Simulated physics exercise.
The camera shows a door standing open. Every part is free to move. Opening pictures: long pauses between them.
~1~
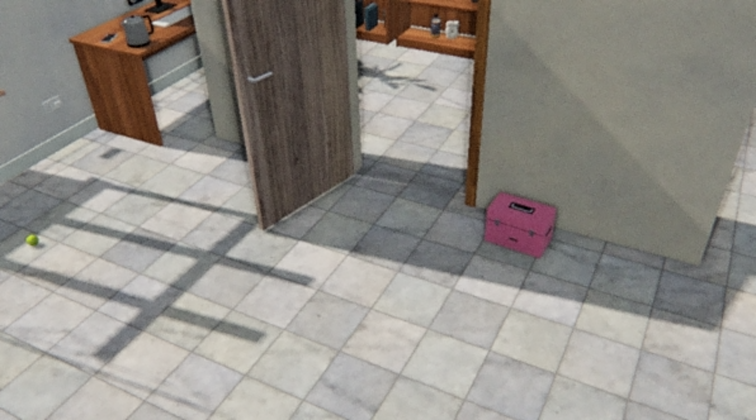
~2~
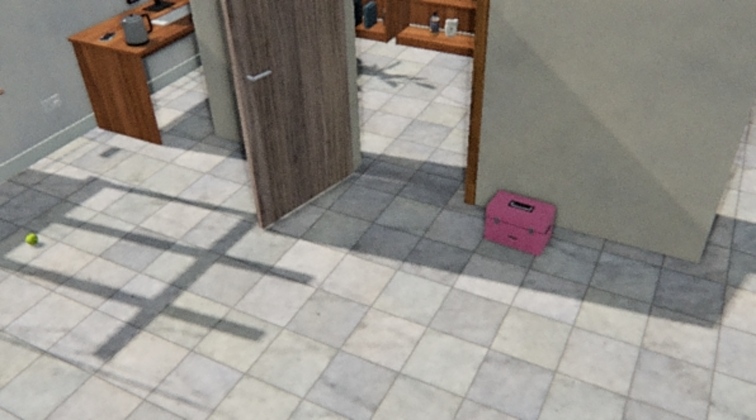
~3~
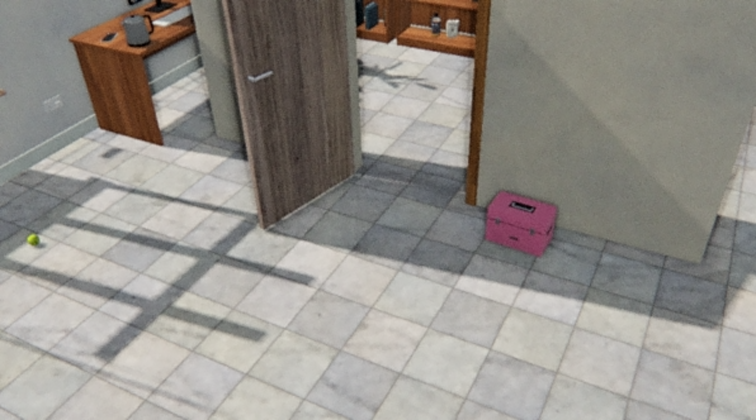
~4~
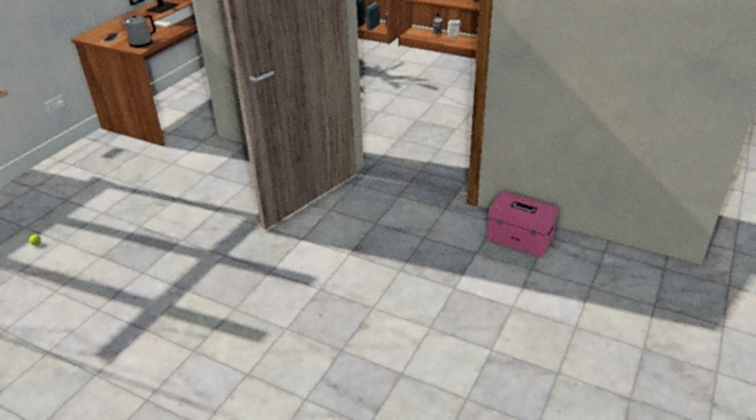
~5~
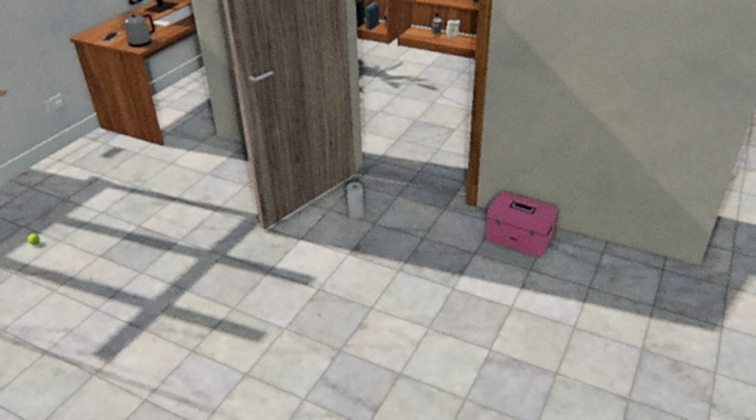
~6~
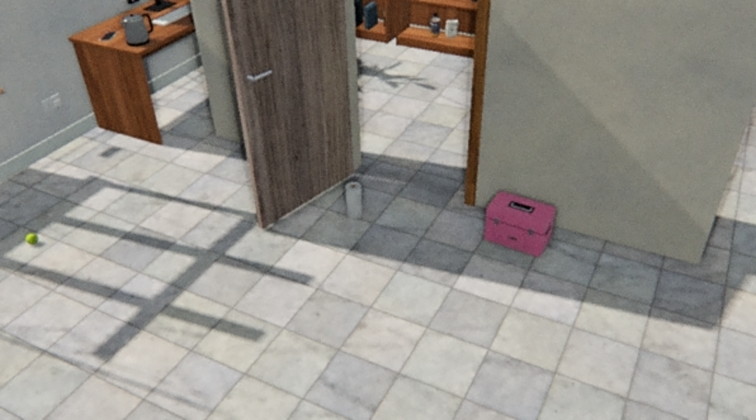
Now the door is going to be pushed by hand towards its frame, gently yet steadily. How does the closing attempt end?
It ends with the door flush against the frame.
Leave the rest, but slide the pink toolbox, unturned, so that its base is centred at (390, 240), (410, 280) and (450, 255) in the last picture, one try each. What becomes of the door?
The door is obstructed in the first try, meets the jamb in the second and meets the jamb in the third.
Then, 1.80 s after the last picture, open by 54°; white roll slid about its own width near (370, 200).
Then, 2.50 s after the last picture, open by 27°; white roll slid well along near (405, 192).
At rest, open by 0°; moved from the start, white roll; pink toolbox in place. Seen from the same camera at the end, white roll near (430, 174).
